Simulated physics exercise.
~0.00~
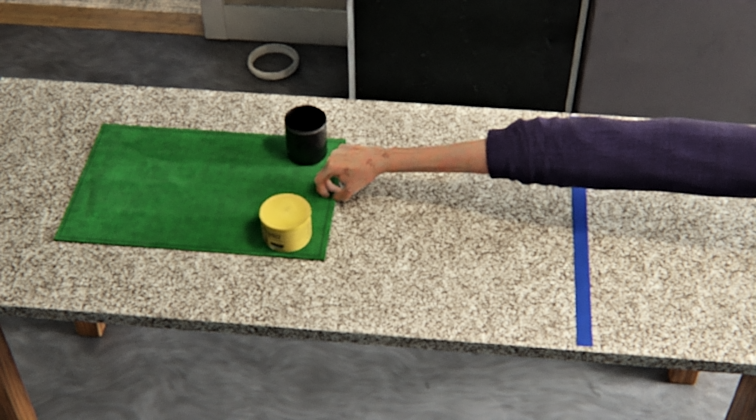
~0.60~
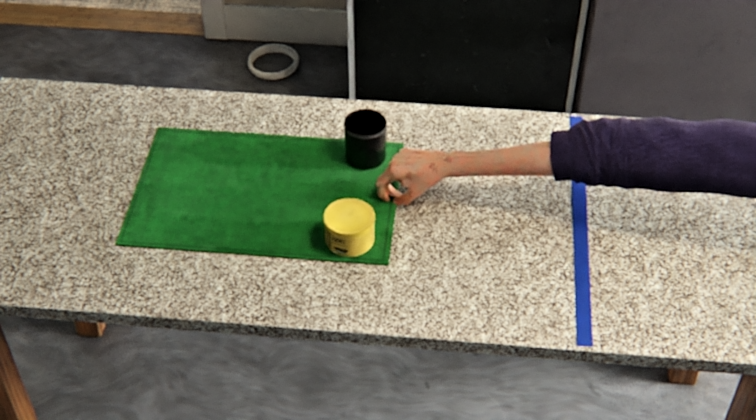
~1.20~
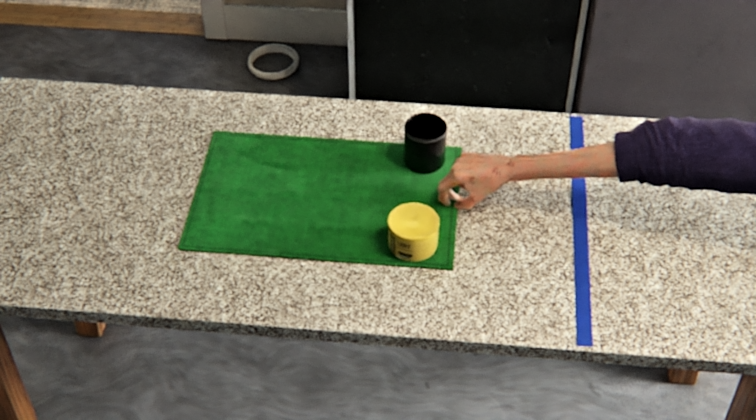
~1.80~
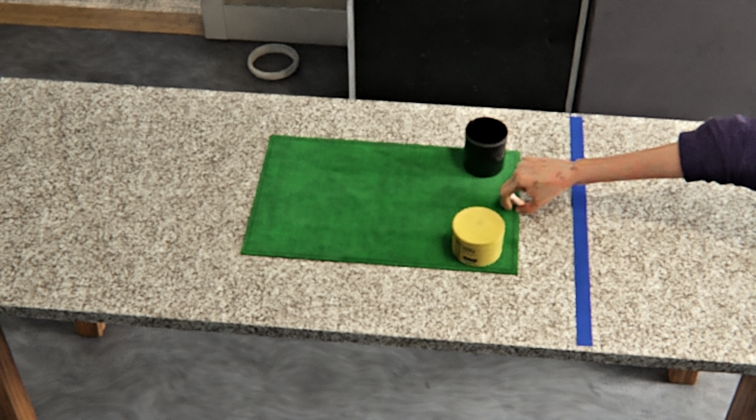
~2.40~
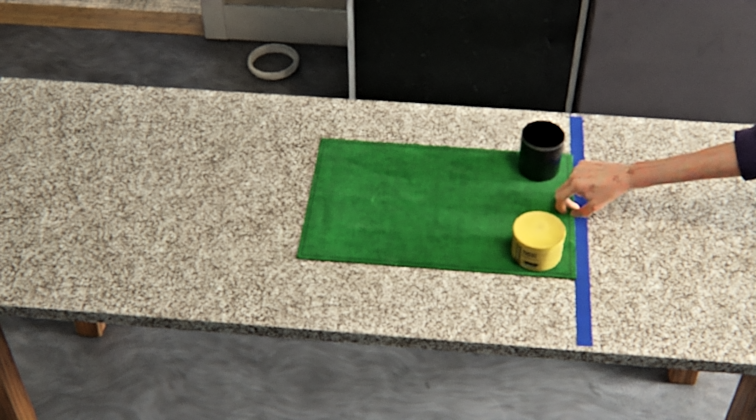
Green cloth carrying a yellow tub and black mug being pulled right across a speckled table by a hand, reaching blue tape.
